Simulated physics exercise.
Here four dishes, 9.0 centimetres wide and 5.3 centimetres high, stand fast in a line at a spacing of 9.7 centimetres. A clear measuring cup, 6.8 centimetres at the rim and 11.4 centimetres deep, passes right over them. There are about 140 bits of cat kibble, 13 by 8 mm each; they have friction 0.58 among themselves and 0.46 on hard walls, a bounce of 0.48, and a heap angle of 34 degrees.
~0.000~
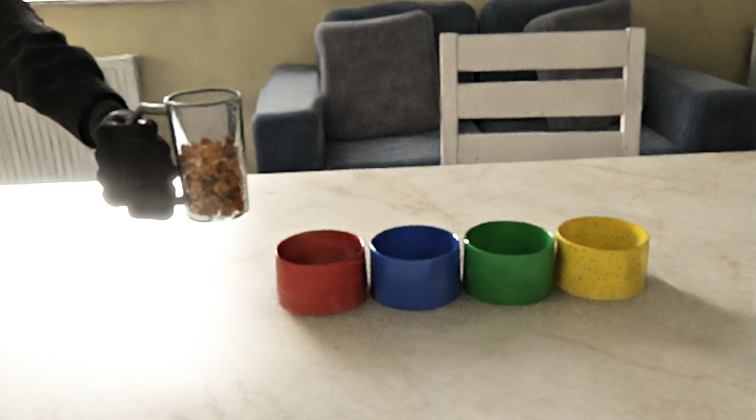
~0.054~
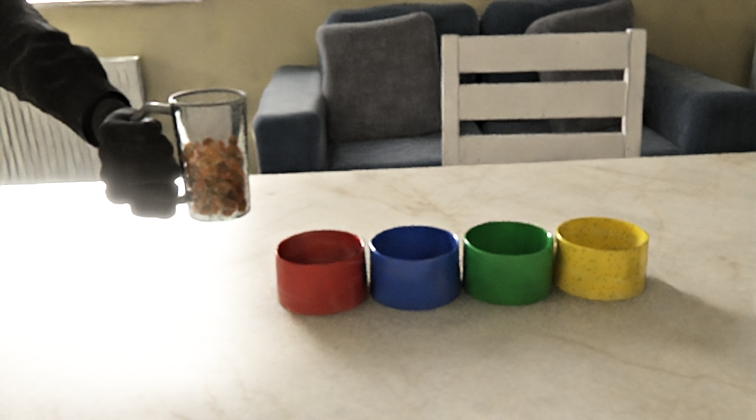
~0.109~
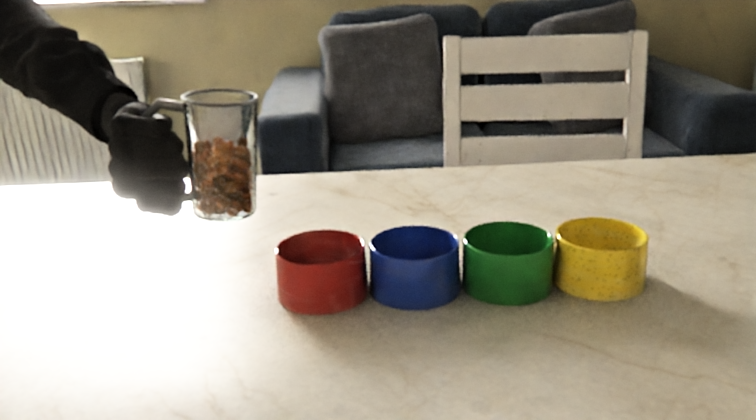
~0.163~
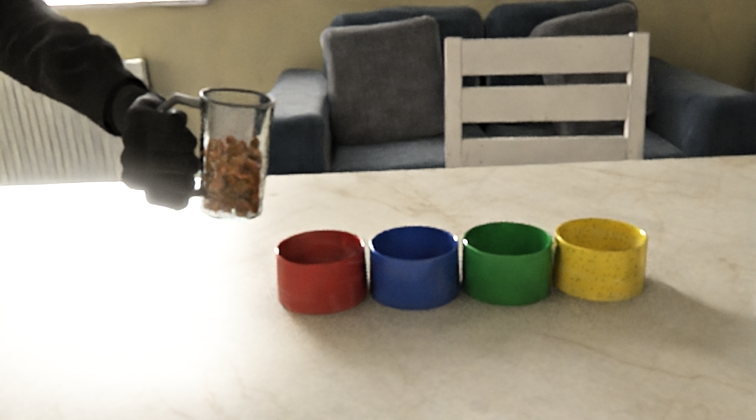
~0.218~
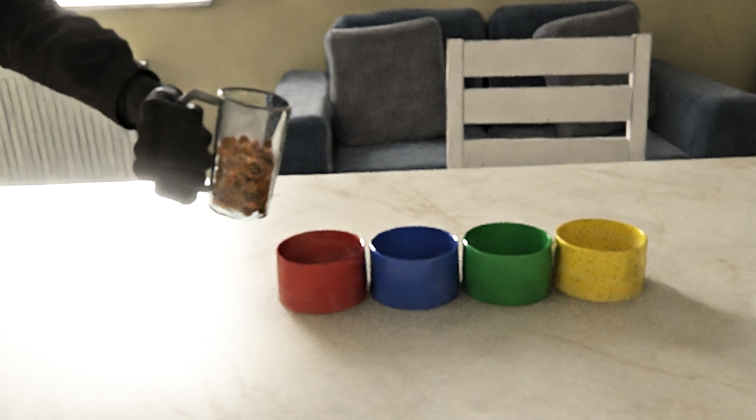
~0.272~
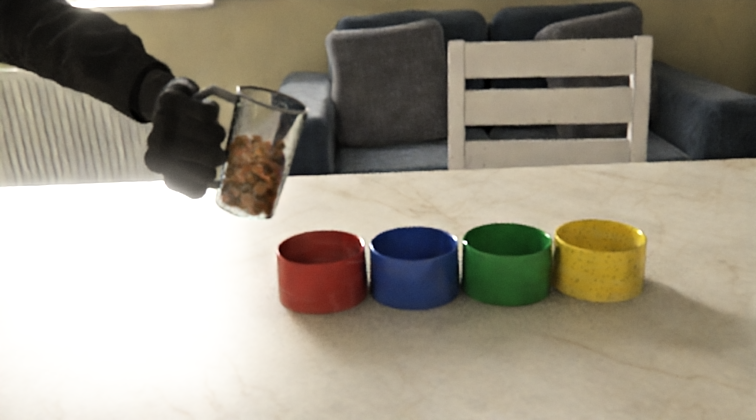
The footage shows a black-gloved hand holding a clear cup partly filled with brown pieces, moving it a short way right while gradually tilting it rightward, near a still row of red, blue, green and yellow dishes.
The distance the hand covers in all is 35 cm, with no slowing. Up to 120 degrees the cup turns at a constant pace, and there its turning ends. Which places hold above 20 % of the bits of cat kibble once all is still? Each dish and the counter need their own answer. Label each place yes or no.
Red dish: No. Blue dish: No. Green dish: No. Yellow dish: Yes. Counter: No.
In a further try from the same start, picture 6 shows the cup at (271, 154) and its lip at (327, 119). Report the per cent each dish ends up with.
Final shares - red 0 %, blue 0 %, green 10 %, yellow 80 %.
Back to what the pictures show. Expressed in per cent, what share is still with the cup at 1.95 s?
0 per cent.
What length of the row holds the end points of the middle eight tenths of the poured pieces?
7 cm.
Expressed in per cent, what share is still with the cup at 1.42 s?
I'd estimate some 80 per cent of the load.
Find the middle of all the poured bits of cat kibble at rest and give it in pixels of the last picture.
Approximately (605, 266) in the last picture.
After 0.96 s, tilt 84 degrees; cup holds 100 %.
After 1.42 s, tilt 120 degrees; cup holds 80 %, green 10 %, yellow 5 %.
After 1.95 s, tilt 120 degrees; cup holds 0 %, green 10 %, yellow 85 %.
By 2.6 s all is still; red 0 %, blue 0 %, green 10 %, yellow 85 %, counter 5 %.
